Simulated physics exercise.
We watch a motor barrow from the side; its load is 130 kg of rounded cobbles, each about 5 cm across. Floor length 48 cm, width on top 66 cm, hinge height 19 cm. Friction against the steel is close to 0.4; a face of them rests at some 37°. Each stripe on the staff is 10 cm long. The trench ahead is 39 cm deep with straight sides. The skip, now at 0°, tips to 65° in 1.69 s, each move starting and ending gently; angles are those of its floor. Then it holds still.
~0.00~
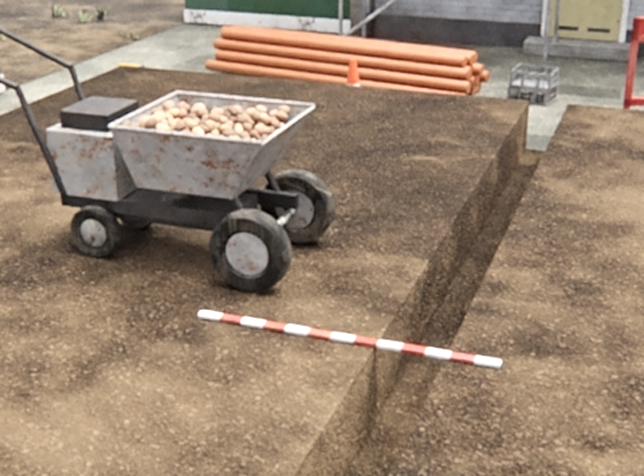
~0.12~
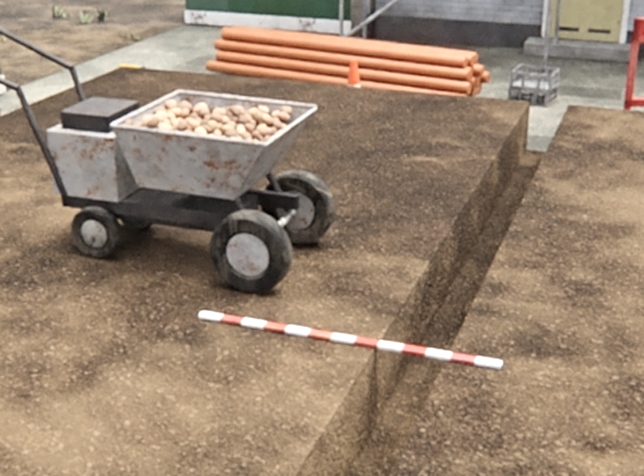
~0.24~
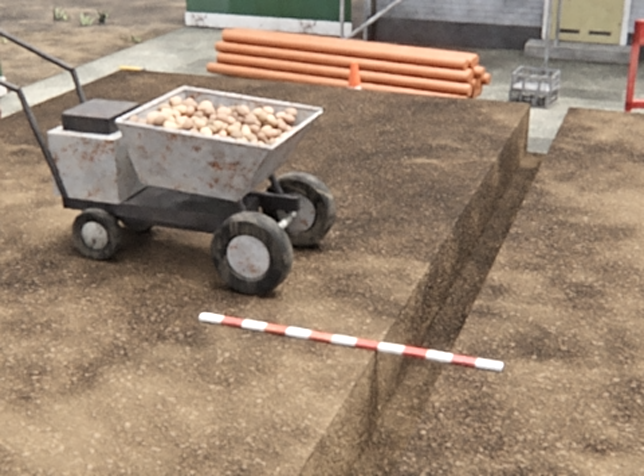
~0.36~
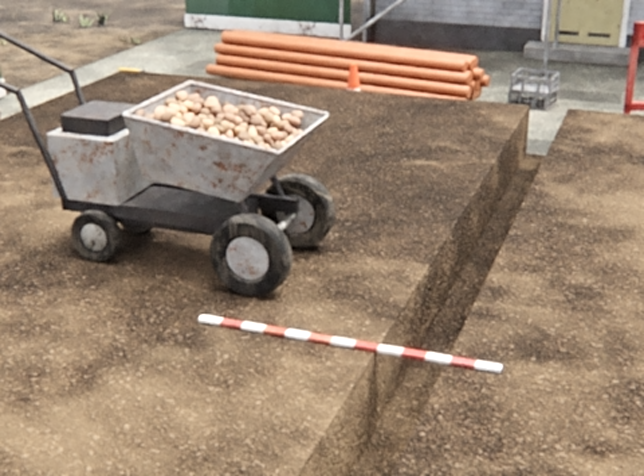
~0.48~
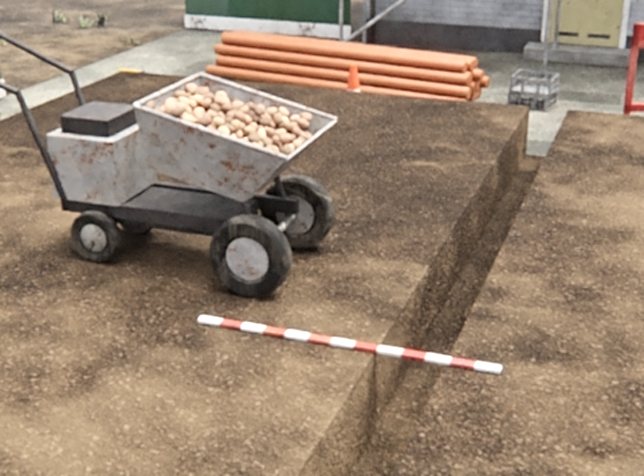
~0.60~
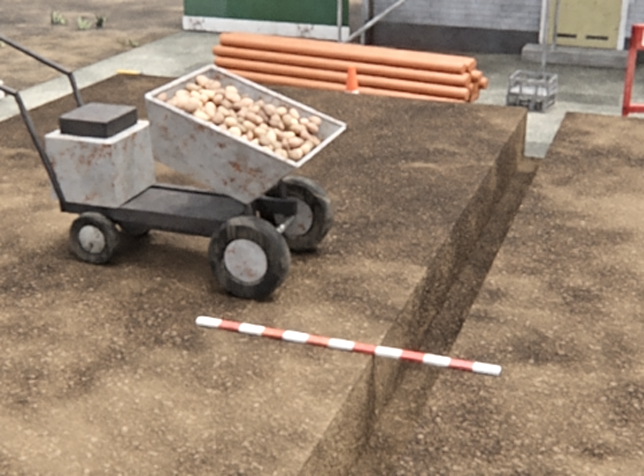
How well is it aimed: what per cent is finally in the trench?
Roughly 56 per cent ends in the trench.
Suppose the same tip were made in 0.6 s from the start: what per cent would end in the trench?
In that case some 55 per cent.
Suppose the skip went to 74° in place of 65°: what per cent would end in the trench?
It would be near 90 per cent.
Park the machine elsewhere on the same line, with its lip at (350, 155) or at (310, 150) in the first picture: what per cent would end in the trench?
First some 25, then 60 per cent.
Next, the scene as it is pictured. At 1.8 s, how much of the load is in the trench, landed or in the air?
Some 20 per cent.
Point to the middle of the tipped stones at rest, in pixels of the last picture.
Their middle is at about (433, 353).
After 1.3 s the floor is at 55°; 100 % in the skip; the foremost stones are at (366, 201).
After 1.8 s the floor is at 65°; 69 % in the skip, 11 % short of the trench, 20 % in the trench; the foremost stones are at (461, 365).
After 2.1 s the floor is at 65°; 50 % in the skip, 13 % short of the trench, 37 % in the trench; the foremost stones are at (473, 356).
After 4.1 s the floor is at 65°; 27 % in the skip, 17 % short of the trench, 56 % in the trench; the foremost stones are at (470, 374).
